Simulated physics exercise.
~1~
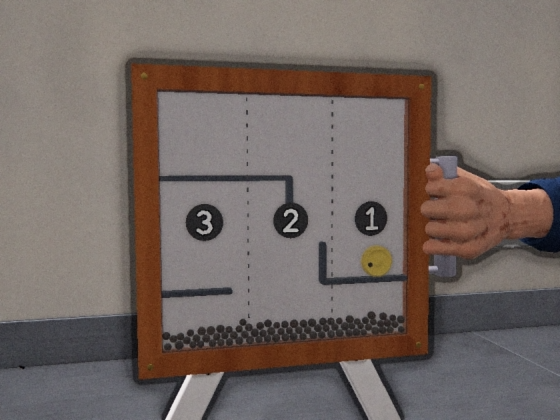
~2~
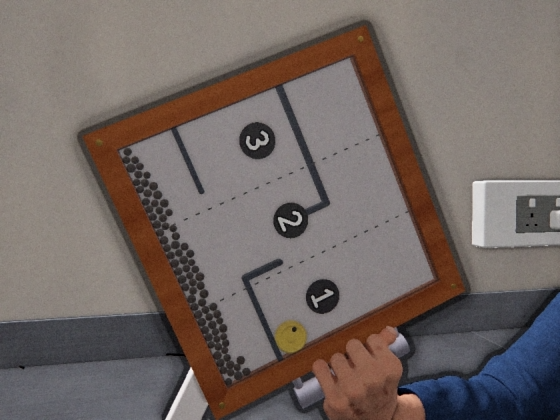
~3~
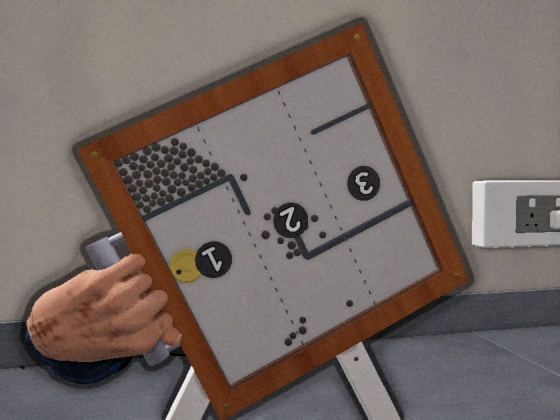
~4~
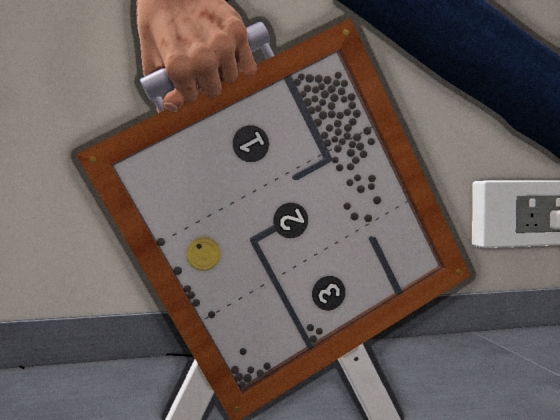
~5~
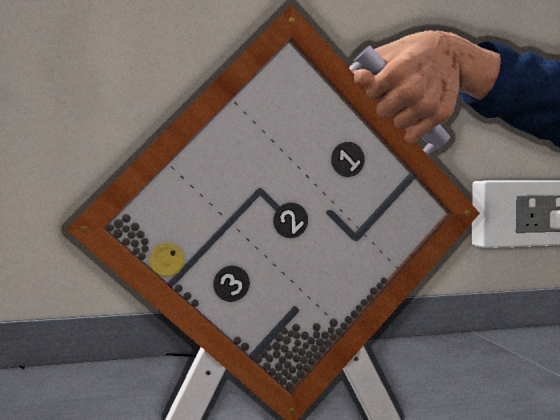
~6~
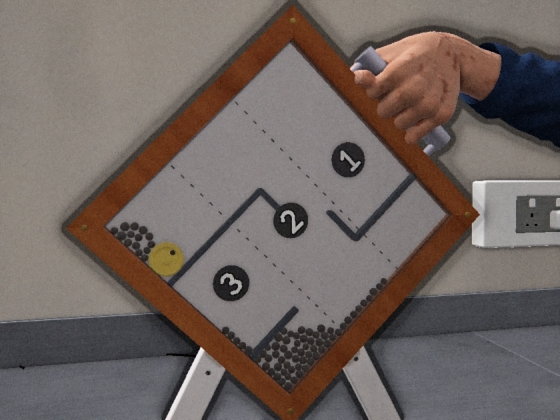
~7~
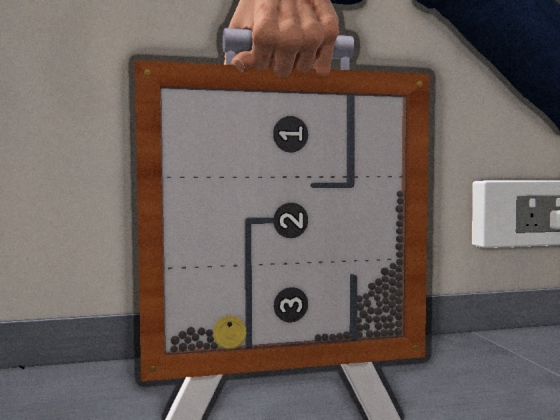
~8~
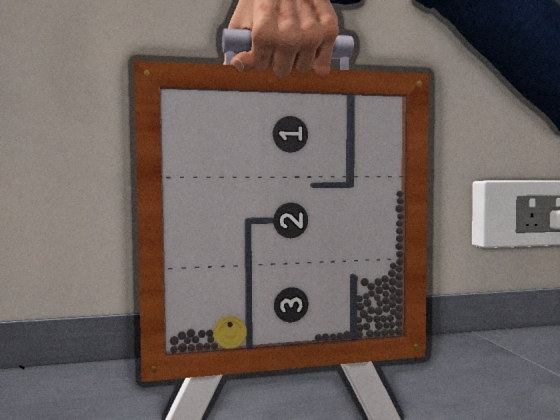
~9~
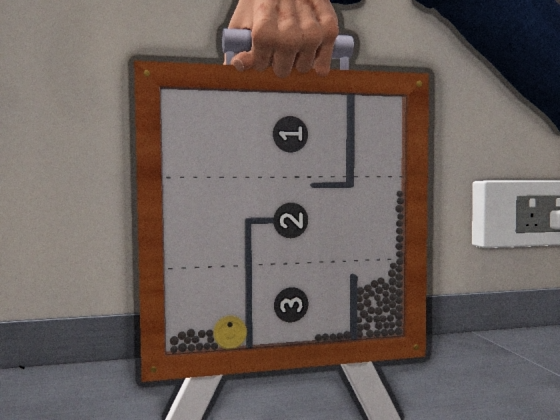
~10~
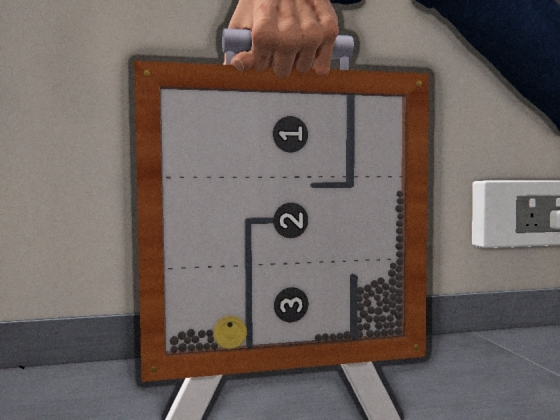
A hand turns the case clockwise, then partway back, leaving pills and yellow disc at the bottom.
